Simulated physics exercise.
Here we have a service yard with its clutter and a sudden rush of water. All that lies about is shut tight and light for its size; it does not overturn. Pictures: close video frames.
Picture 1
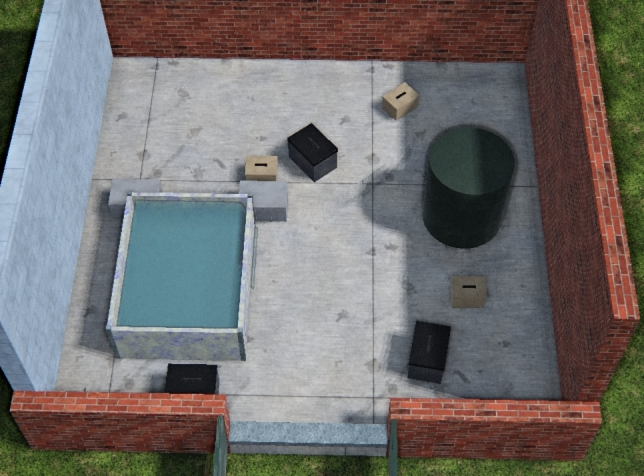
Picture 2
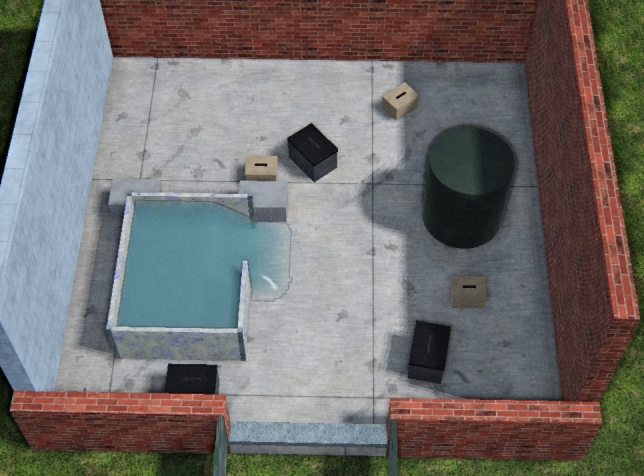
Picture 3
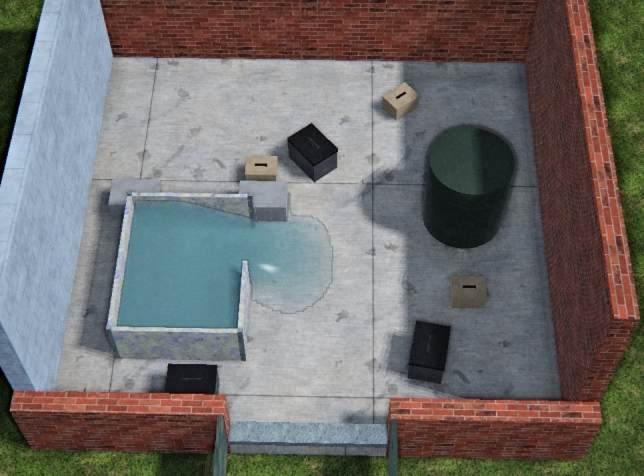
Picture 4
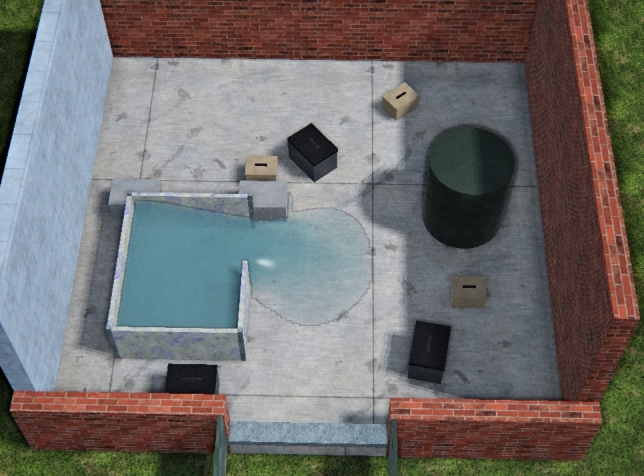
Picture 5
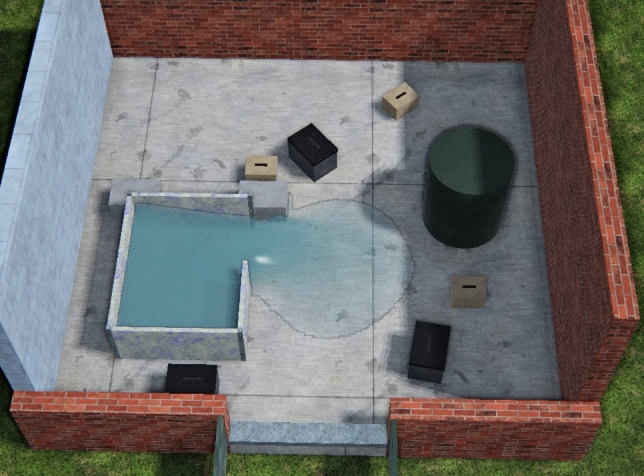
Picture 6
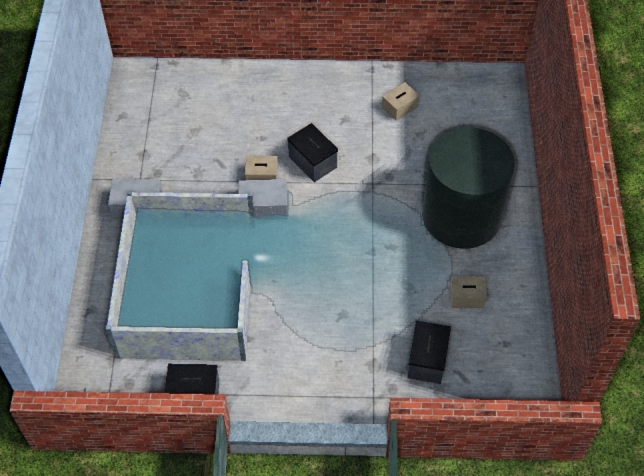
Water poured through a gap in the right side of a raised pool and spread in a widening rounded sheet across the concrete yard, while the scattered boxes and the dark green tank stayed still.
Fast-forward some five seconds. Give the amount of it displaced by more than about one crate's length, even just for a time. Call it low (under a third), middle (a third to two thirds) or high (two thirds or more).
Low.
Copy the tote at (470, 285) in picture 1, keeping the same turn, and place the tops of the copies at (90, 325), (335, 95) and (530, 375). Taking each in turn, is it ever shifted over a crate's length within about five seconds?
Outcome per entry: Stays where it is / stays where it is / knocked aside.
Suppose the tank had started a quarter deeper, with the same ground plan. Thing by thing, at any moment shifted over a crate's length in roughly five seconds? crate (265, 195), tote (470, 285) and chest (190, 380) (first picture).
Taking them as listed, the first stopped before it, the second reached the mark and the third stopped before it.
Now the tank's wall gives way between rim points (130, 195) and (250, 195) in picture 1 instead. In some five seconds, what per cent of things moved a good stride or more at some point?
Roughly 60 percent.
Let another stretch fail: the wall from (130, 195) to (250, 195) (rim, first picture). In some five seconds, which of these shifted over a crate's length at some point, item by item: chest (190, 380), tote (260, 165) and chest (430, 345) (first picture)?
Here is how they go, in order: Fails to go that far, dislodged that far, and fails to go that far.
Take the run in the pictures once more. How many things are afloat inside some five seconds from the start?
The answer is 1.
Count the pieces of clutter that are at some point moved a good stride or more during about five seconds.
So, 2 of them.
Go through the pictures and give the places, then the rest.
In the first picture, a crate at (263, 194), on the bottom; a tote at (401, 96) rests on the ground; 0 of 8 have shifted.
In the second picture, a crate at (263, 194) rests on the ground; a tote at (401, 96) rests on the ground; 0 of 8 have shifted.
In the third picture, a crate at (263, 194), on the bottom; a tote at (401, 96) rests on the ground; 0 of 8 have shifted.
In the fourth picture, a crate at (263, 194) rests on the ground; a tote at (401, 96) rests on the ground; 0 of 8 have shifted.
In the fifth picture, a crate at (263, 194) rests on the ground; a tote at (401, 96), on the bottom; 0 of 8 have shifted.
In the sixth picture, a crate at (263, 193), on the bottom; a tote at (401, 96), on the bottom; 0 of 8 have shifted.
A moment on, 0 of 8 are well off their spots; 0 afloat.
Next, 1 of 8 are well off their spots; 1 afloat.
Later, 1 of 8 are well off their spots; 2 afloat.
In the end, 2 of 8 are well off their spots, and 2 have been at some point; 1 afloat.
